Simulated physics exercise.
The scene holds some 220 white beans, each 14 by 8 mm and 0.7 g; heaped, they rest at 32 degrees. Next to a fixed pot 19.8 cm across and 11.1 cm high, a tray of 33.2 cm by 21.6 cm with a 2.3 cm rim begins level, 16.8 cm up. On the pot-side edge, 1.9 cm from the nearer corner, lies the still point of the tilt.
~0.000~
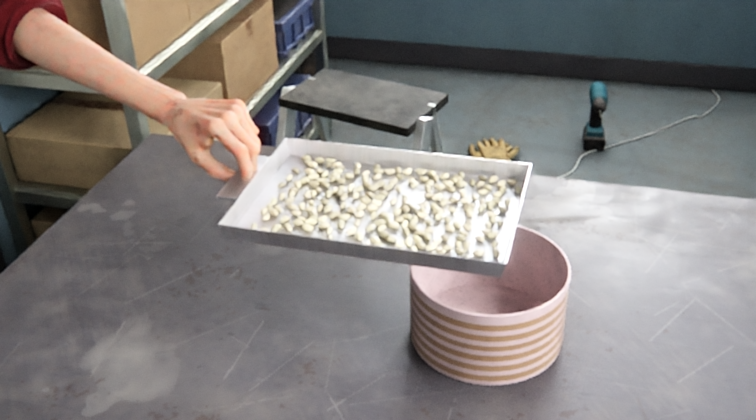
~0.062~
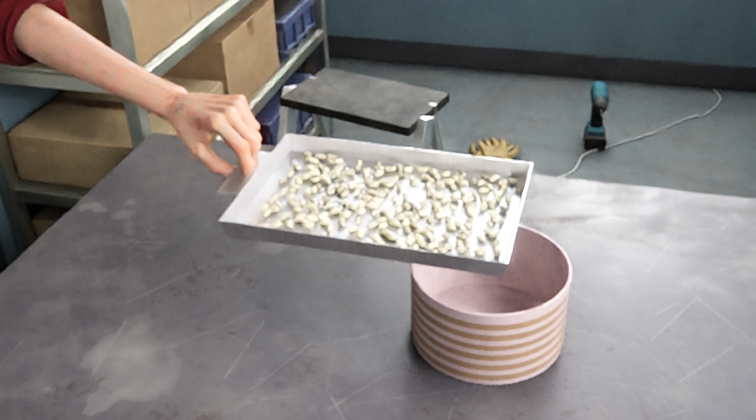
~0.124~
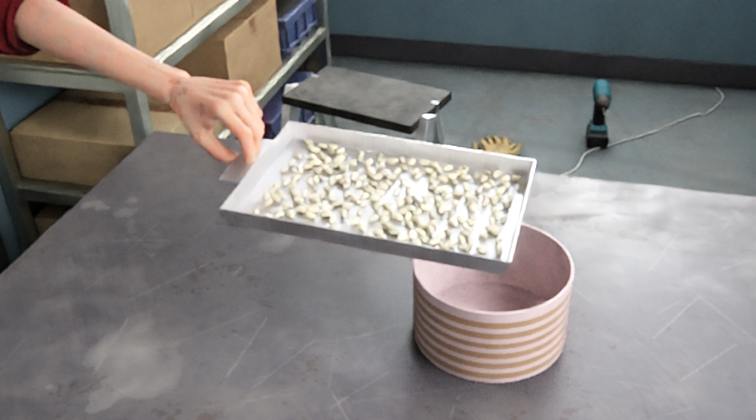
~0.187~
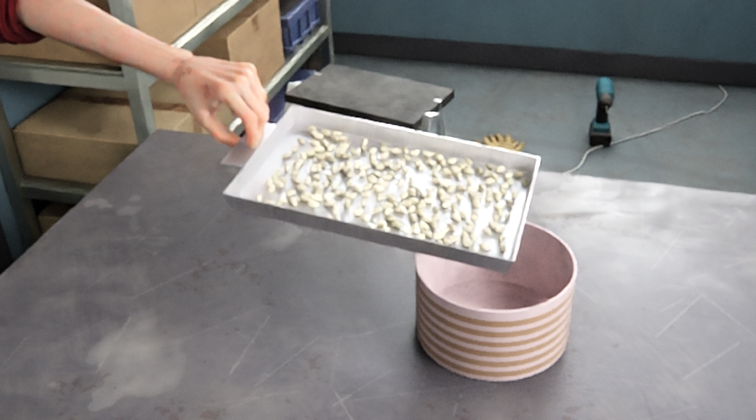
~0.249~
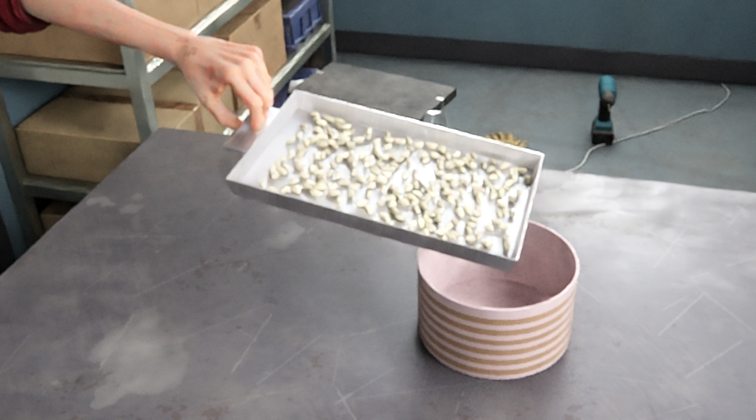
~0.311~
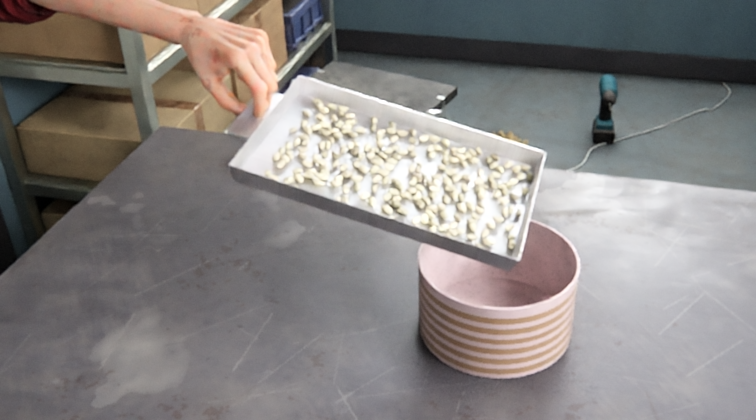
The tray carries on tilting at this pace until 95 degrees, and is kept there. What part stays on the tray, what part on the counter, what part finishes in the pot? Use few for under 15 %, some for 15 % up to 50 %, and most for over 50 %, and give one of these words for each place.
Tray: Few, counter: Most, pot: Some.
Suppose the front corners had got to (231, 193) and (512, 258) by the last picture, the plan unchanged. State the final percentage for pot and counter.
Pot 0, counter 100.
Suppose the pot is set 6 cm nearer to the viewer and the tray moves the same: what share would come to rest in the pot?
About 65 %.
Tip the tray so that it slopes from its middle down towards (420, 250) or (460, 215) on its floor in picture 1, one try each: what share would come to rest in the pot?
Roughly 0 per cent on the first try and 70 per cent on the second.
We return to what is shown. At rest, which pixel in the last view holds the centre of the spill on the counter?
(599, 401), about.
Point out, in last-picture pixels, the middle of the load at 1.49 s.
Estimated load position: Around (535, 222).
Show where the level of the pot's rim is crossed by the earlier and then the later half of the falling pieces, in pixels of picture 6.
Roughly (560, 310) to start, and after that (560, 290).
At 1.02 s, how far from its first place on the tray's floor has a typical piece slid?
Displacement on the tray: About 14 cm.
Then, at 1.02 s, tilt 52 degrees; the tray holds 100 %, the pot 0 %.
After 1.49 s, tilt 77 degrees; the tray holds 75 %, the pot 5 %.
Then, at 2.03 s, tilt 95 degrees; the tray holds 5 %, the pot 25 %.
By 3.2 s all is still; tray 0 %, counter 75 %, pot 25 %.
